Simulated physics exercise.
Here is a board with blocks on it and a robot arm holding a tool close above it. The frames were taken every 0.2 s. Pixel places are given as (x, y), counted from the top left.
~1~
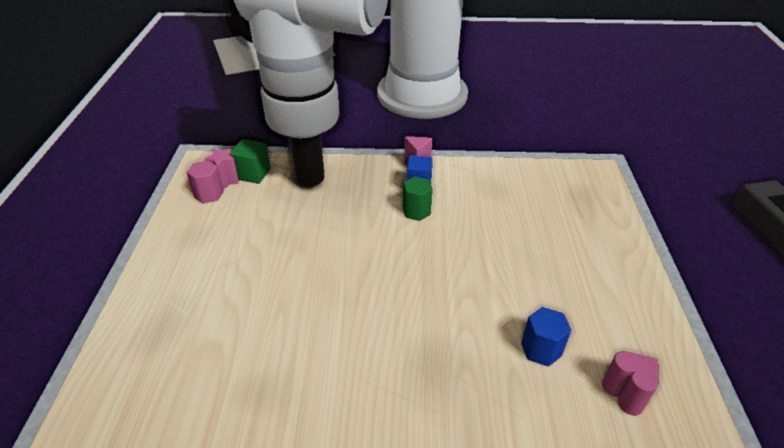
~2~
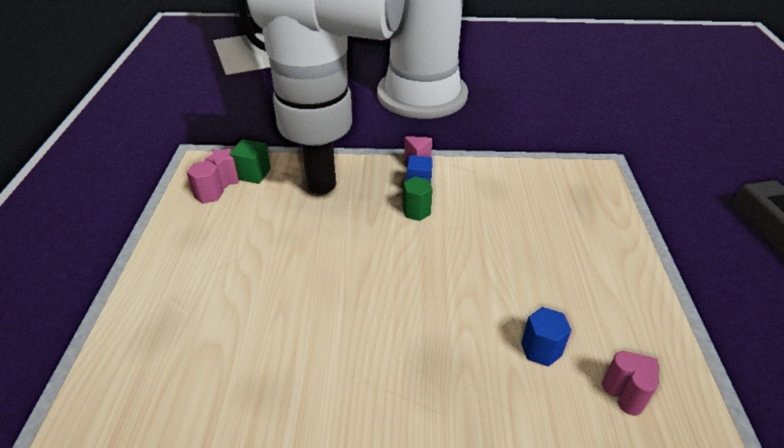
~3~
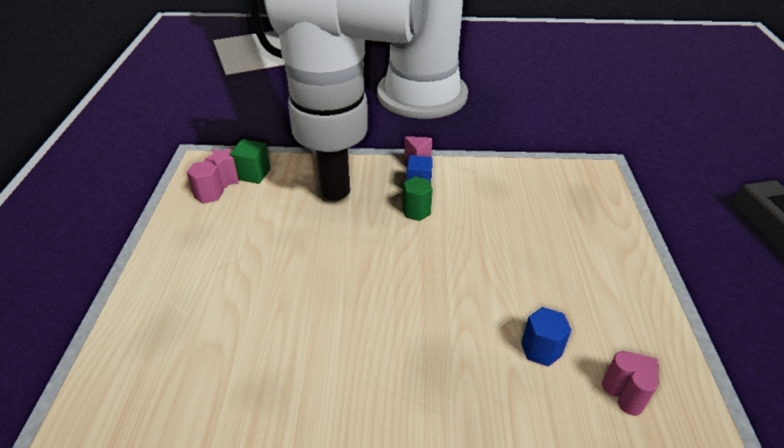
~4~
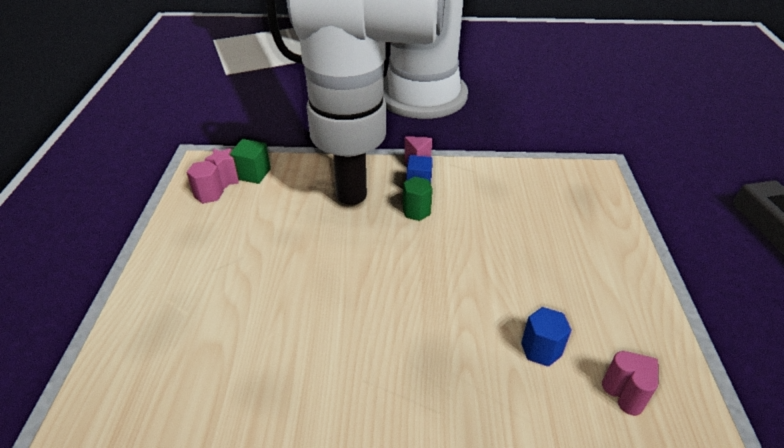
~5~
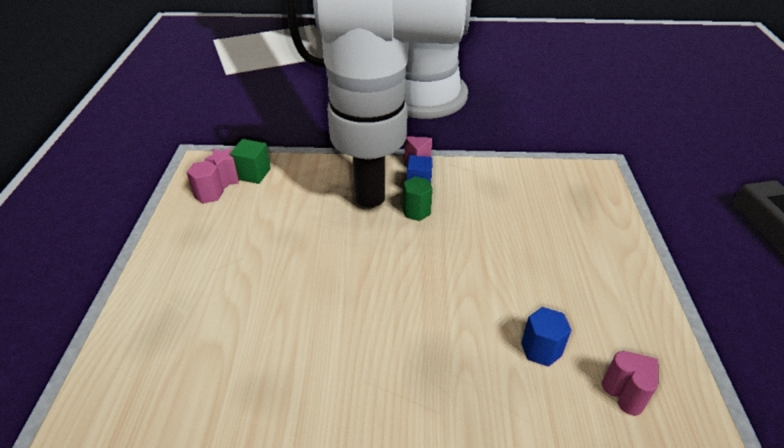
A white robot arm with a black cylindrical tool works over a pale wooden board on a dark purple surface, seen from above at an angle by a still camera. Pink and green blocks cluster at the far left, pink, blue and green ones line up at the far centre, and a blue block and pink heart sit near right. The arm slides the tool steadily rightward and slightly nearer, closing on the central row, while every block stays still.
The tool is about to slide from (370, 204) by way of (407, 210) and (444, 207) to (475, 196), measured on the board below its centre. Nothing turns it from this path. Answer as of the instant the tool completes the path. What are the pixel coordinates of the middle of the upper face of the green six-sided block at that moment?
Near (474, 194).
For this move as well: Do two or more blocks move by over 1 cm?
Answer: No.
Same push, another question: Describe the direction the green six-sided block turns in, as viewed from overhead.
It goes clockwise.
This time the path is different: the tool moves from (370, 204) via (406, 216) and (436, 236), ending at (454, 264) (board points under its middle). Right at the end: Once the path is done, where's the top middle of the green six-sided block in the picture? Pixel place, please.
At roughly (456, 192).
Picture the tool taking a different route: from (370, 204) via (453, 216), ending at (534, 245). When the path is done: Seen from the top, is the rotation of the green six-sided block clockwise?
My answer is yes.
On the path given first. One third of the way, tool (408, 203); green six-sided block (439, 189).
Two thirds of the way, tool (445, 200); green six-sided block (471, 194), turned 70° clockwise.
At the end, tool (476, 189); green six-sided block (474, 194), turned 75° clockwise; blue square block unmoved.
